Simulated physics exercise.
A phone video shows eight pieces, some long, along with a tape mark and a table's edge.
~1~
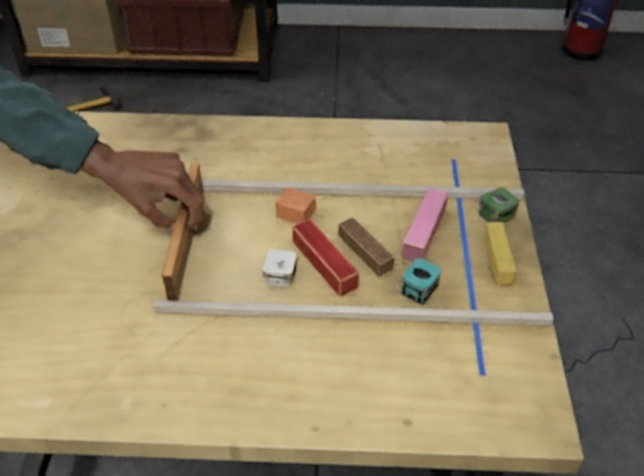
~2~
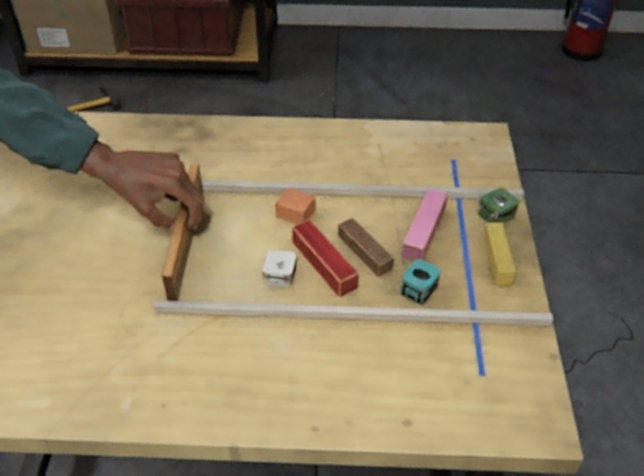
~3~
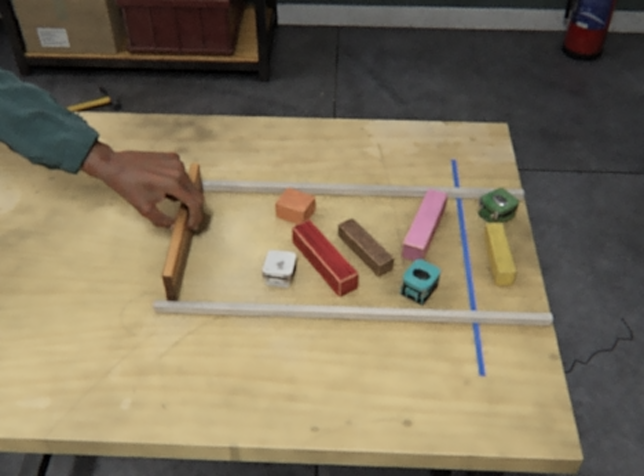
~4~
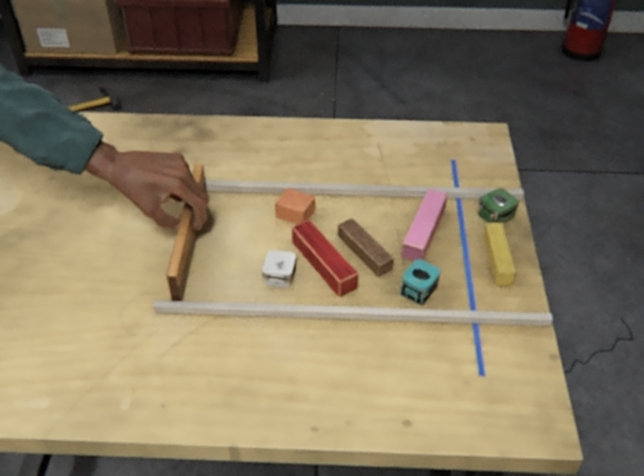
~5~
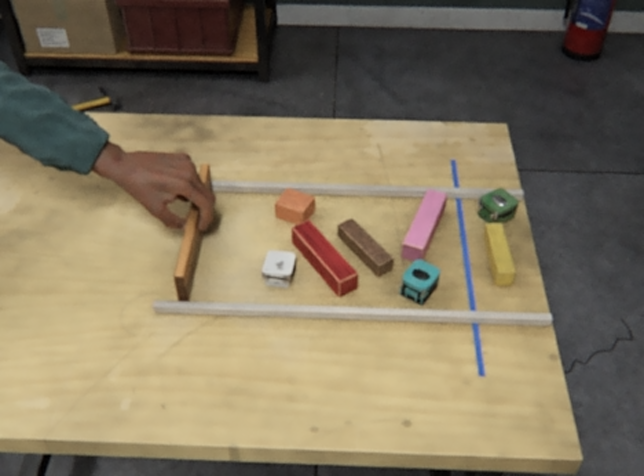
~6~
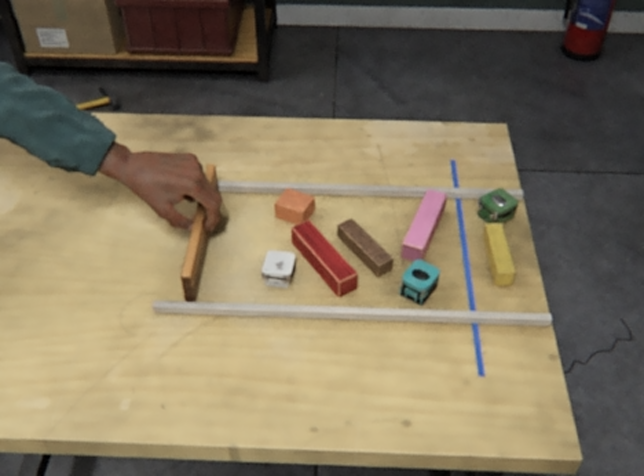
On a wooden tabletop, a hand sliding an upright board slightly right between two rails, the scattered coloured pieces ahead staying still.
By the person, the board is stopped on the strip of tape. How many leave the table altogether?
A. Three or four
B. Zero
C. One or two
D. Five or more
One or two.
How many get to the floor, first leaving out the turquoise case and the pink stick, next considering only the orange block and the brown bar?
First try: 0 fallen; other try: 0.
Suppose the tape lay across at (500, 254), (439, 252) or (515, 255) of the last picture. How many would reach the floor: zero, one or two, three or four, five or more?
Counts as listed: Three or four / zero / at least five.
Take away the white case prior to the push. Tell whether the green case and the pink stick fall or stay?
Looking at each, the green case drops away and the pink stick holds its spot.
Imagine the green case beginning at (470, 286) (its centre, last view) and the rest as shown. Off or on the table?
In the end it hangs on.
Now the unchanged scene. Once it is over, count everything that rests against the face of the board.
Count recorded: 4.
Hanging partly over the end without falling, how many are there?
It would come to 1.
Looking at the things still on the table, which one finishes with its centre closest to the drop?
Pink stick.
Early on, none off yet; green case at rest near (498, 208); yellow bar at rest near (498, 254); pink stick at rest near (425, 225).
A while later, none off yet; green case at rest near (498, 208); yellow bar at rest near (498, 254); pink stick travelled a little near (449, 220).
Finally, the number that fall off is one or two; lost, yellow bar and green case.
